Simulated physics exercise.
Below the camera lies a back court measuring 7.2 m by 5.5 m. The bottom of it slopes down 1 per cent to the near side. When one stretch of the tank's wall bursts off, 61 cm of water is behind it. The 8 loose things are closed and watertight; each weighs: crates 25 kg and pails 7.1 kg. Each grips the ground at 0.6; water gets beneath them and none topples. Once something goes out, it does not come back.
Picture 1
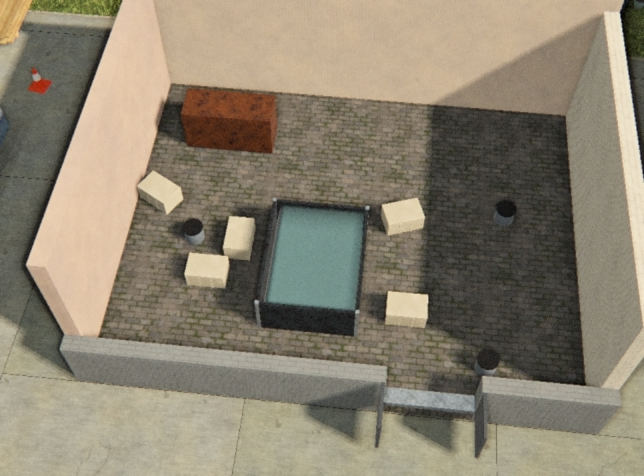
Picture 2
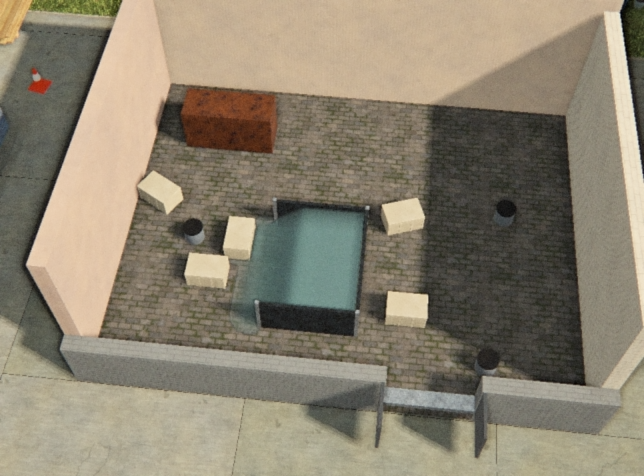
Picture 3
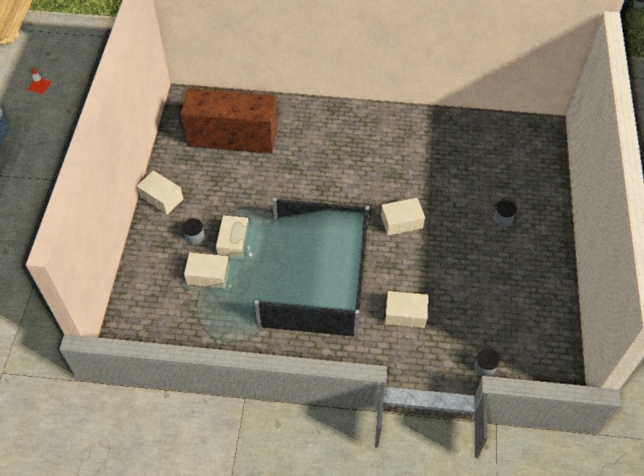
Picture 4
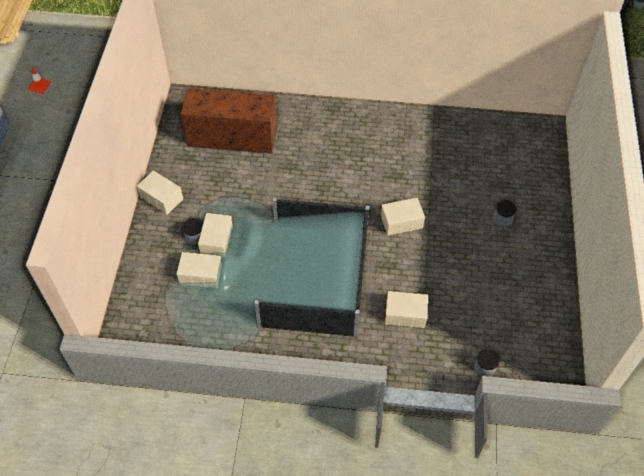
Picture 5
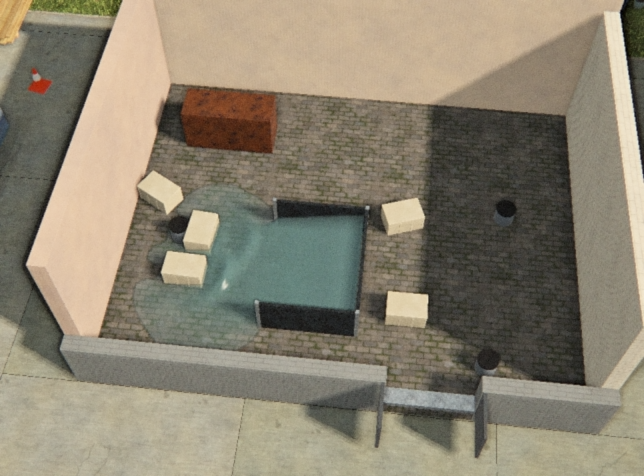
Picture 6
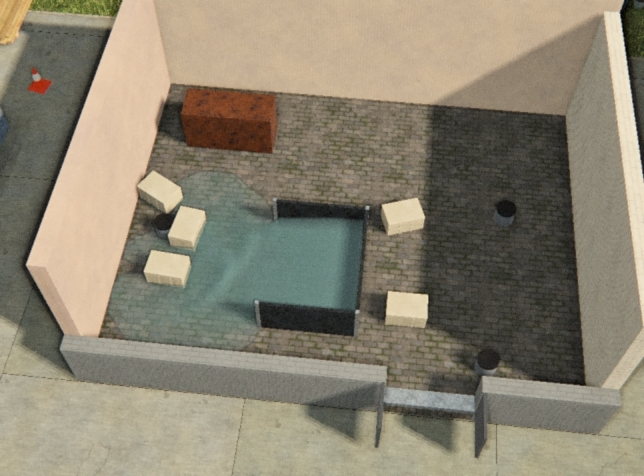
Water spreads left from an open-sided tank across the paving, pushing two pale crates along.
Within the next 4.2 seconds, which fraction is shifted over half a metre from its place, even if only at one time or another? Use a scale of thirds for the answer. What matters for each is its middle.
On that scale: One to two thirds.
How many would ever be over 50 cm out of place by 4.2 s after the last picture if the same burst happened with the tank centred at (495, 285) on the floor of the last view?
Then 6 of them would.
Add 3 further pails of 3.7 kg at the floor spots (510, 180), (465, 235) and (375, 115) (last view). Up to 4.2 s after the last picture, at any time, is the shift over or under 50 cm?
Reading them off in order: Not beyond, not beyond, not beyond.
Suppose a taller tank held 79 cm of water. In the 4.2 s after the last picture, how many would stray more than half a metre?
That would make 5 of them.
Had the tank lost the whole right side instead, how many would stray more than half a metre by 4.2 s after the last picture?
You'd get 3 in that case.
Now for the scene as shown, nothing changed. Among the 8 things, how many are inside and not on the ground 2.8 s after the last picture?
Count: 3.
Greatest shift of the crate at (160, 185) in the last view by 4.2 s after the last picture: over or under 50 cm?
Beyond it.
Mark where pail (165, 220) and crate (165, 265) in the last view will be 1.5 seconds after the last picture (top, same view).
I'd say close to (158, 159) and close to (151, 283).
Then, 0.4 s after the last picture 3 of 8 are over 50 cm from their spots; 0 afloat.
Then, 1.5 s after the last picture 4 of 8 are over 50 cm from their spots; 4 afloat.
Then, 2.8 s after the last picture 4 of 8 are over 50 cm from their spots; 3 afloat.
Then, 4.2 s after the last picture 4 of 8 are over 50 cm from their spots, and 4 have been at some point; 1 afloat.
